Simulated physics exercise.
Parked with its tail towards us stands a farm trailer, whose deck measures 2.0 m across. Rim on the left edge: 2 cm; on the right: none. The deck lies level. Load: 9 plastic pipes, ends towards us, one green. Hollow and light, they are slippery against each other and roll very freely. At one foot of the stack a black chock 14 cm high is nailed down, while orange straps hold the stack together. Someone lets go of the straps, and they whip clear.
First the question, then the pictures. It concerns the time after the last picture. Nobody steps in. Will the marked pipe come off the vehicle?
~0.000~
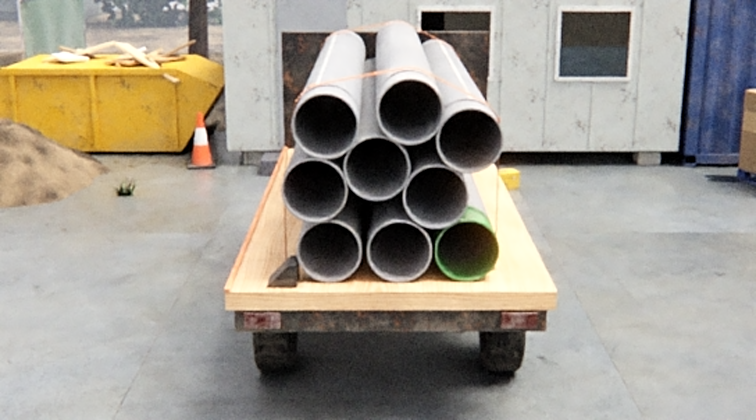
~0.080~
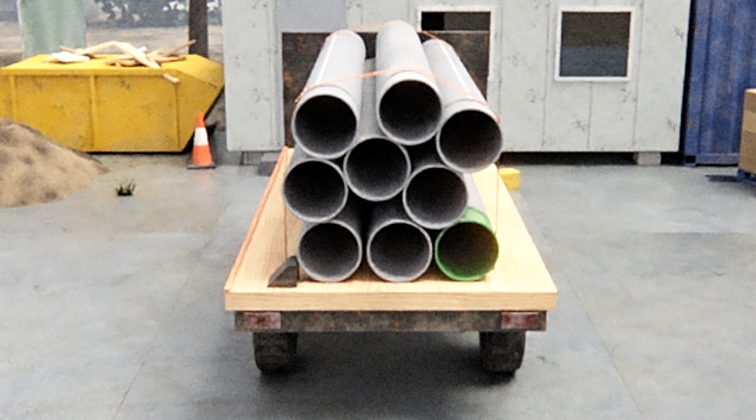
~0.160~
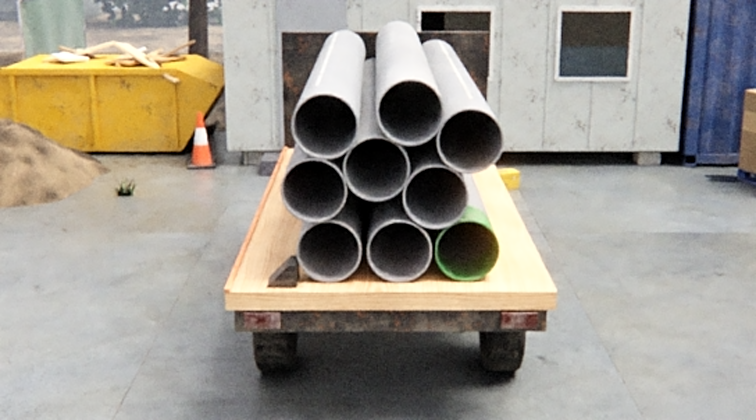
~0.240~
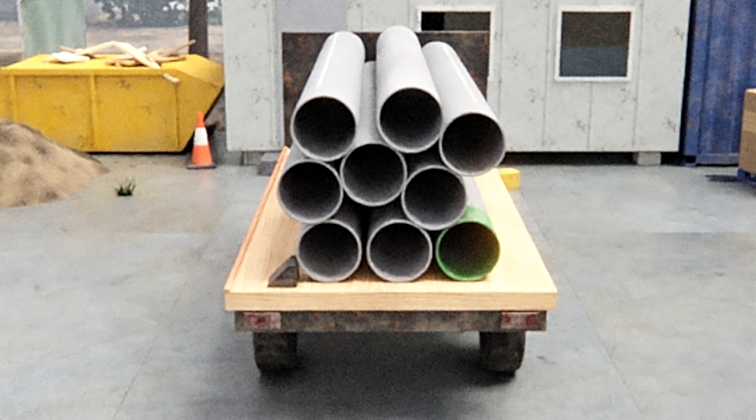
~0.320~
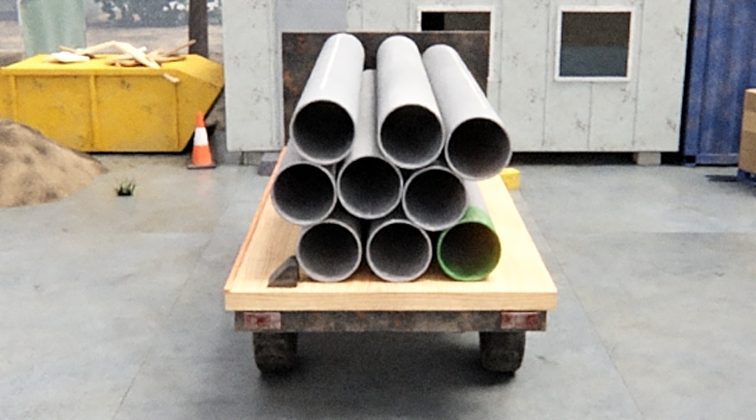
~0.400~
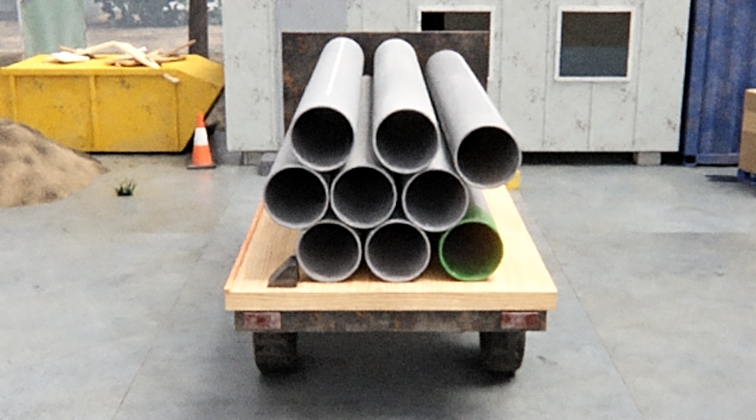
It is shed from the deck.
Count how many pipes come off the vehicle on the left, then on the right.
By side, that's 1 to the left and 2 to the right.
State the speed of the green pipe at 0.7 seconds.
0.3 m/s, give or take.
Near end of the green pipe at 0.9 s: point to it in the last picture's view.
Estimated pixel position: About (500, 252).
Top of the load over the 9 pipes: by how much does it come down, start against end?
Roughly 55 cm.
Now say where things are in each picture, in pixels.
In the first frame, green at (468, 252); straps tight; chock at (292, 275); the deck is level; 3 of the 9 lie on the deck itself.
In the second frame, green at (468, 252); straps on.
In the third frame, green at (468, 252); straps gone.
In the fourth frame, green at (469, 252); no straps.
In the fifth frame, green at (470, 252); straps gone.
In the sixth frame, green at (472, 252); no straps; chock at (292, 275).
After 0.7 s, green is on the deck, 45 cm from the right edge, rolling right; 0 of 9 are off.
After 0.9 s, green is on the deck, 35 cm from the right edge, rolling right; 2 of 9 are off.
After 1.2 s, green is on the deck, 10 cm from the right edge, rolling right; 2 of 9 are off.
After 1.5 s, green is dropping off the right side; 3 of 9 are off.
At rest (4.6 s), green is down on the right; 3 of 9 are off.
